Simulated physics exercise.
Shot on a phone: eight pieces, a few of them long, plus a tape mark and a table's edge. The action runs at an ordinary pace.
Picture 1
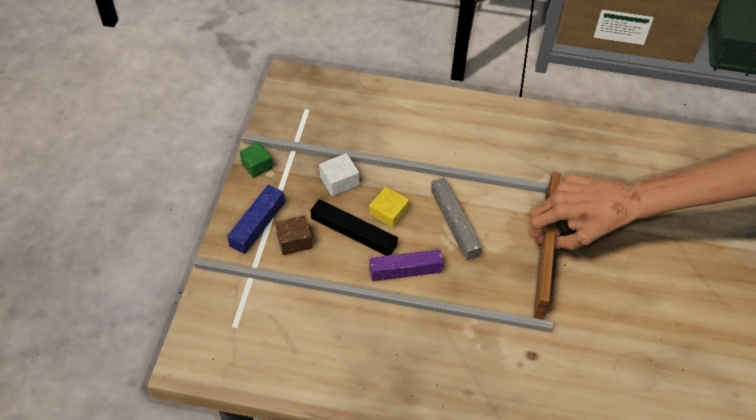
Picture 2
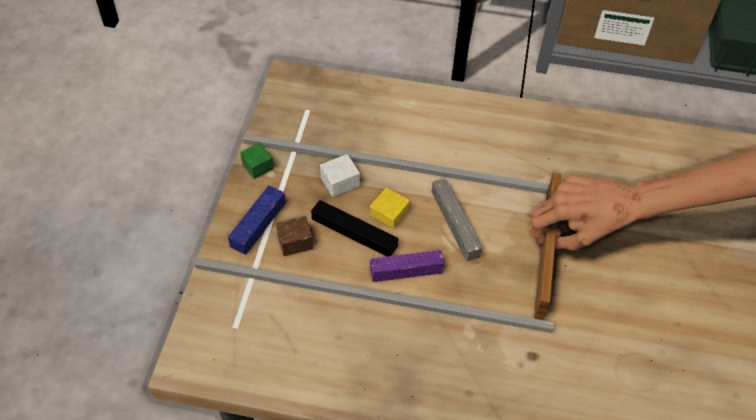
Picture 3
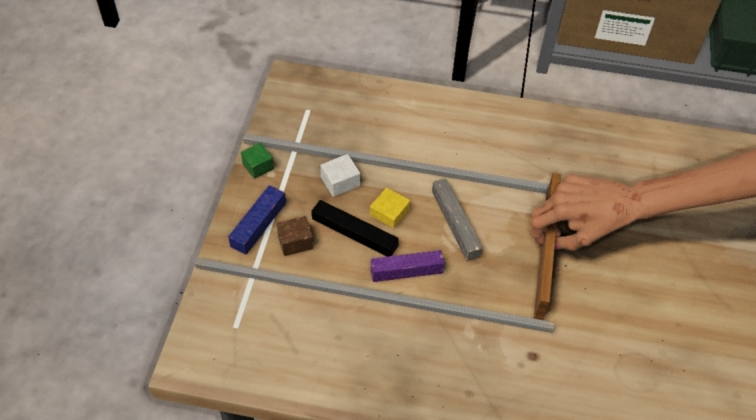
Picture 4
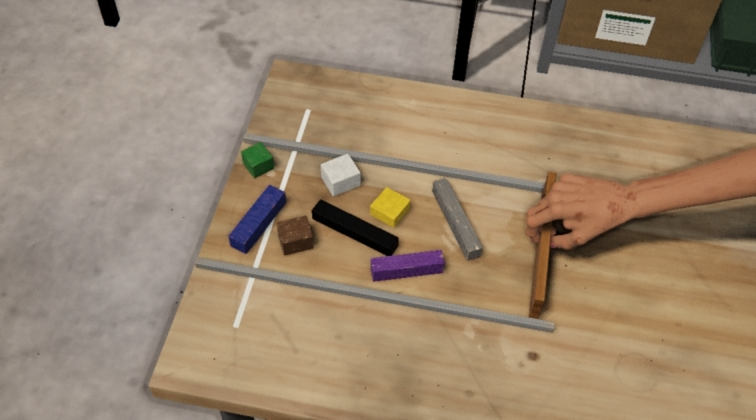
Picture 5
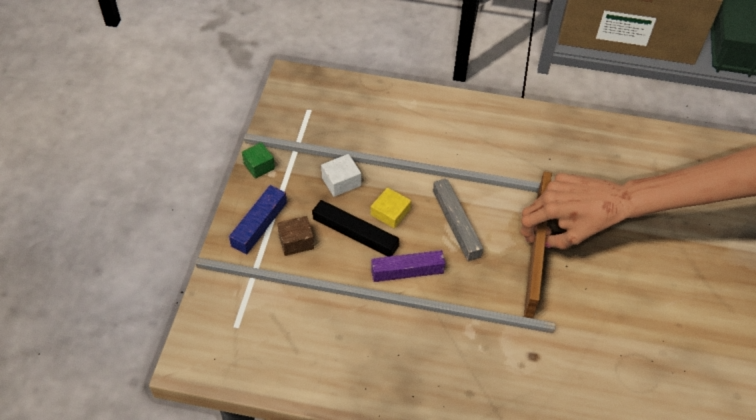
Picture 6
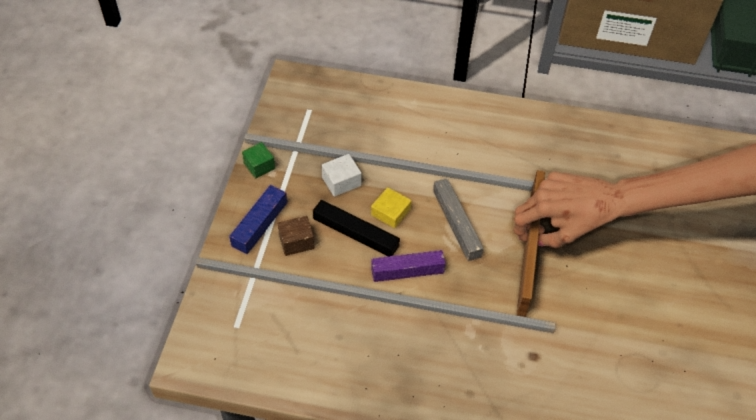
We see coloured blocks and bars lying between two grey rails on a wooden table, near a white line. A hand holding a wooden board at the right slides it slightly left, while the pieces stay still.
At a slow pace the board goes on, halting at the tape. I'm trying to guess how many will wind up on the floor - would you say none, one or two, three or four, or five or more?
Band: One to two.
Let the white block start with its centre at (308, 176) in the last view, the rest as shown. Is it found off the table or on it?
So it does not drop, then.
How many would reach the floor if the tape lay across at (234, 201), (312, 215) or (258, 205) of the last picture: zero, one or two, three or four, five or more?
Run 1 - five or more; run 2 - none at all; run 3 - either three or four.
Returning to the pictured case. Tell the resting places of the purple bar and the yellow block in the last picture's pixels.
Reading them off: First (230, 238); then (255, 178).
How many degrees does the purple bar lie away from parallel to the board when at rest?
It measures close to 55 degrees.
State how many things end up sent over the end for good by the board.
In all, 2 of them.
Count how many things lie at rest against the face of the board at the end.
At rest, 2 are in contact.
A little later, none off yet; green block at rest near (259, 160); blue bar at rest near (259, 219); brown block at rest near (296, 236).
Next, none off yet; green block at rest near (259, 160); blue bar moving near (256, 218); brown block at rest near (296, 236).
Later still, none off yet; green block shifted a little near (254, 153); blue bar shifted a little near (231, 213); brown block shifted about its own width near (256, 230).
When it is over, the number that fall off is one or two; down, blue bar and green block.
